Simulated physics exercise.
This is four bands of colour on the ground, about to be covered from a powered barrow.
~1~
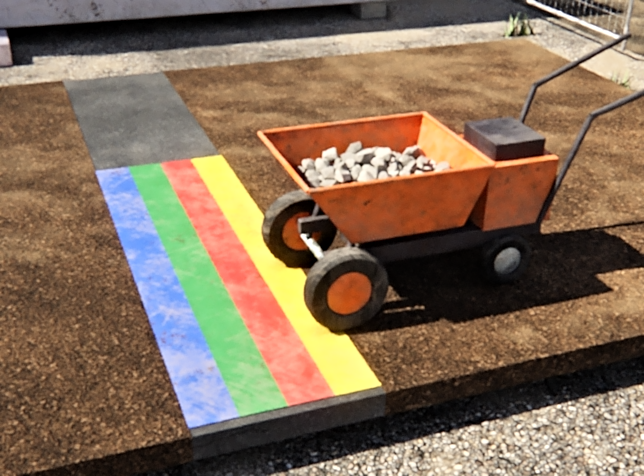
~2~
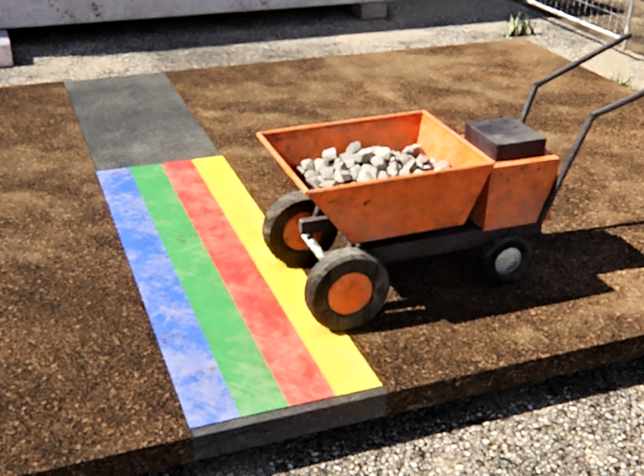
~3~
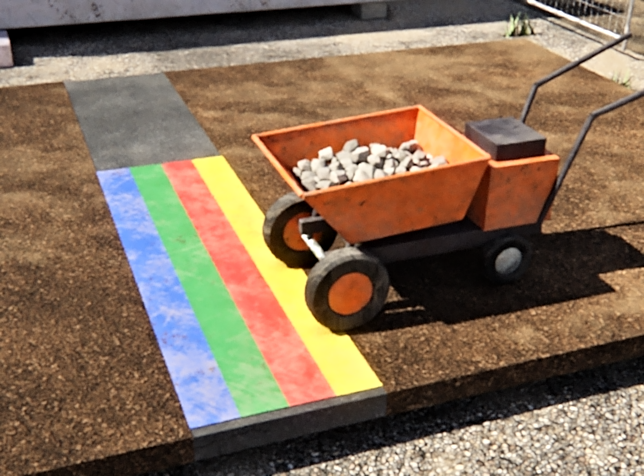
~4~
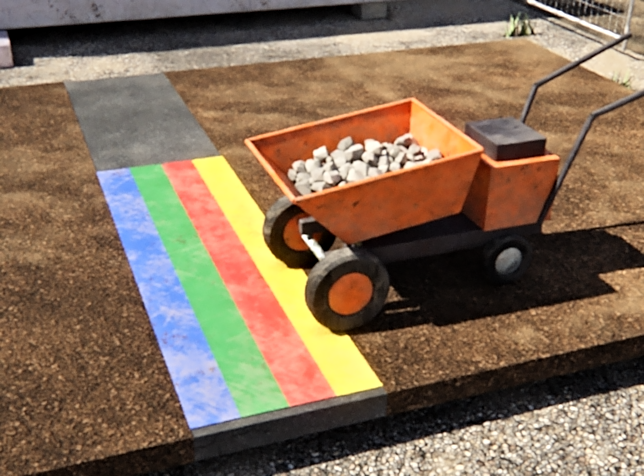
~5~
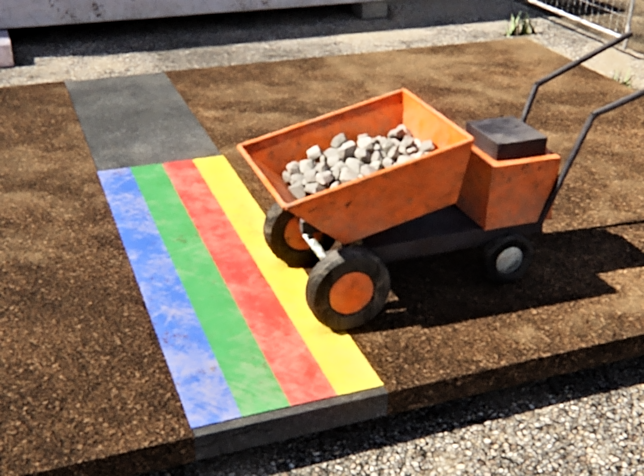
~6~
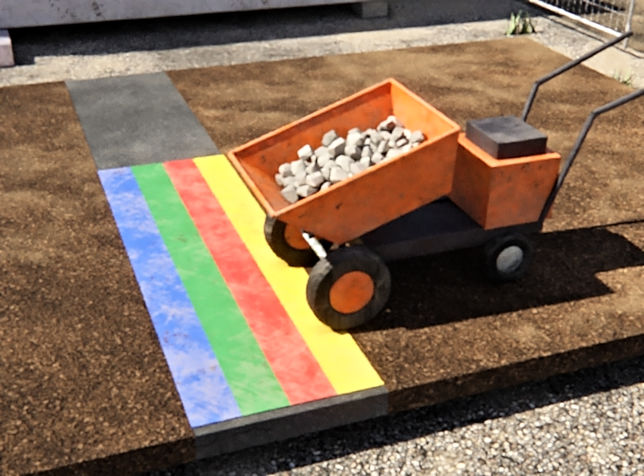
The video shows an orange powered barrow loaded with broken stones beside blue, green, red and yellow bands on the ground. Its skip starts level, then gradually tilts forward to the left, while the wheels stay in place.
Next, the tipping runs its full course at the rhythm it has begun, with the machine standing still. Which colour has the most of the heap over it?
The blue one gets the largest share.
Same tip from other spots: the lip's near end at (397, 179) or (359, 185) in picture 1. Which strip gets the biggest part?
The first try: The strip in red. The second: The strip in green.
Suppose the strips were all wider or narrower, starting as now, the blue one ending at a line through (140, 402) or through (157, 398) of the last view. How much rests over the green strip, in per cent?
The first gives 30 %, the second 20 %.
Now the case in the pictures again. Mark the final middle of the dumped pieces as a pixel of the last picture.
Roughly at (168, 315).
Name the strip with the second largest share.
Next in line is the strip in green.
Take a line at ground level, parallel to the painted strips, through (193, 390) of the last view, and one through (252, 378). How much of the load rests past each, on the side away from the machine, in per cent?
Near 40 % and 80 %.
Shortly afterwards, skip tipped steeply; the whole lot in the skip.
Next, skip tipped right over; the bulk in the skip; only a few over the green strip; a little over the blue strip.
Some moments later, skip tipped right over; near a third in the skip; a little over the green strip; near a third over the blue strip; near a quarter off the paint.
In the end, skip tipped right over; near a quarter in the skip; none at all over the yellow strip; none at all over the red strip; a little over the green strip; near a third over the blue strip; near a quarter off the paint.
